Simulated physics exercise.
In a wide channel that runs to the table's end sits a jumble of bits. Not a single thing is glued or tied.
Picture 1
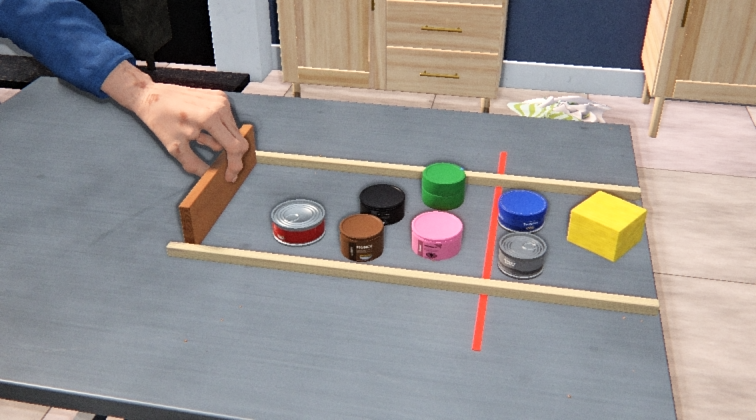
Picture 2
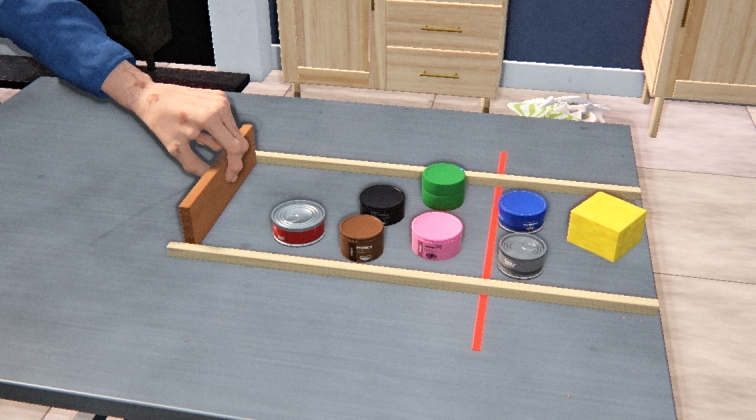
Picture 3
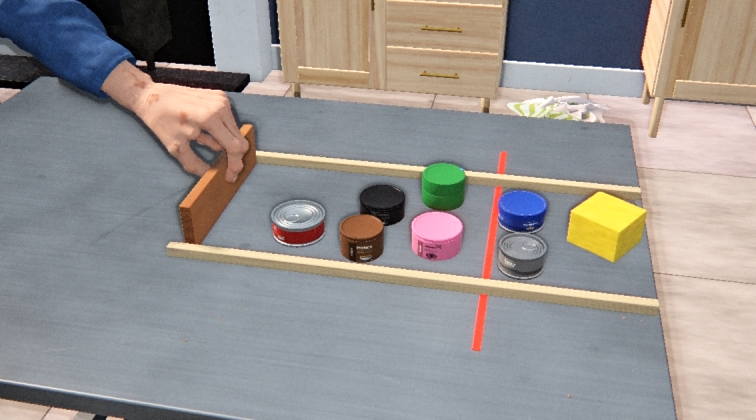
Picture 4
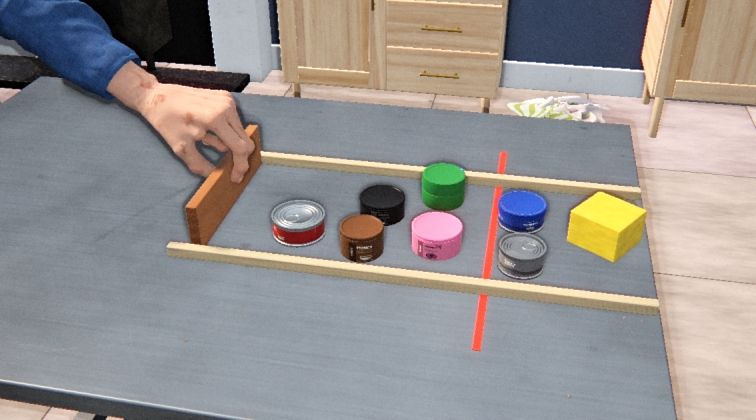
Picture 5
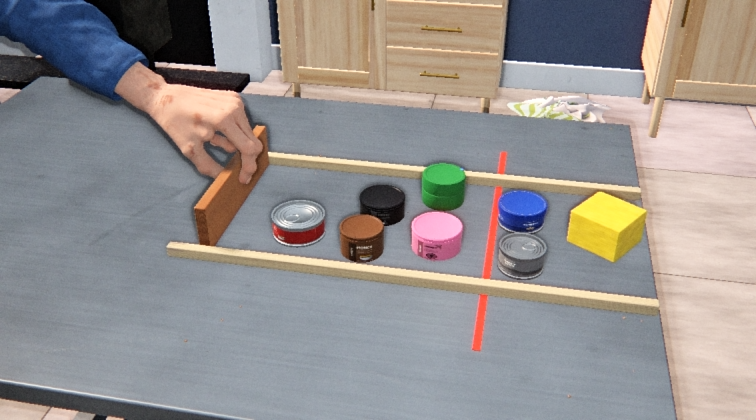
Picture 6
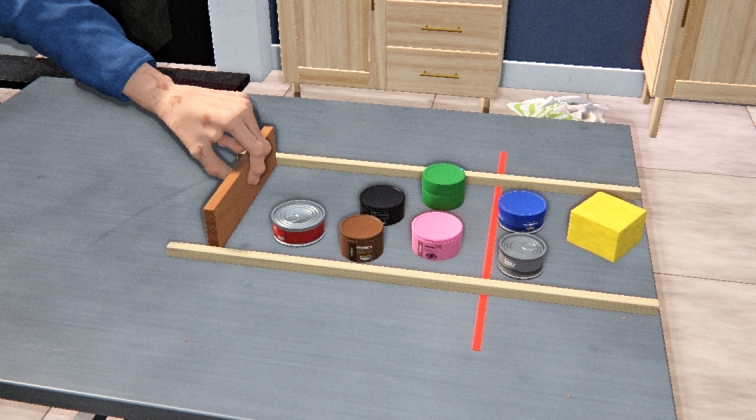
A hand held a wooden board upright at the left end of a channel on a table, then slid it slightly right toward a red tin, while the tubs, tins and yellow block stayed still.
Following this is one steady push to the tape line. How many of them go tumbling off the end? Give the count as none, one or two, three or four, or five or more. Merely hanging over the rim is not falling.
The count is none.
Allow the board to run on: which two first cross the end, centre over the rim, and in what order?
The yellow block first, the grey tin second.
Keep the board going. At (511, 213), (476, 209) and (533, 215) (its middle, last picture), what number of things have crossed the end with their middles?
The numbers past the end are 0, 0 and 1.
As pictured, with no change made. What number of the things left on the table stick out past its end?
So the number is 1.
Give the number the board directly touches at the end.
Tally at the end: 3.
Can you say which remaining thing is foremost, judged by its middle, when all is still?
Yellow block.
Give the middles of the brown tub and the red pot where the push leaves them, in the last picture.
Reading them off: First (544, 269); then (518, 244).
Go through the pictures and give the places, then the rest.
Yellow block (607, 226); grey tin (522, 256); blue tin (522, 212); board (222, 183); tape (493, 233), in the first frame.
Grey tin (522, 256); red pot (299, 224), in the second frame.
Blue tin (522, 213); pink tub (437, 237), in the third frame.
Yellow block (607, 226); green lid (444, 187), in the fourth frame.
Grey tin (522, 256); brown tub (362, 239), in the fifth frame.
Yellow block (607, 226); grey tin (522, 256); blue tin (522, 213); board (244, 185); tape (493, 233), in the sixth frame.
Soon after, none off yet; yellow block at rest near (607, 226); grey tin at rest near (522, 256); blue tin at rest near (522, 213).
At rest, the number that fall off is zero.
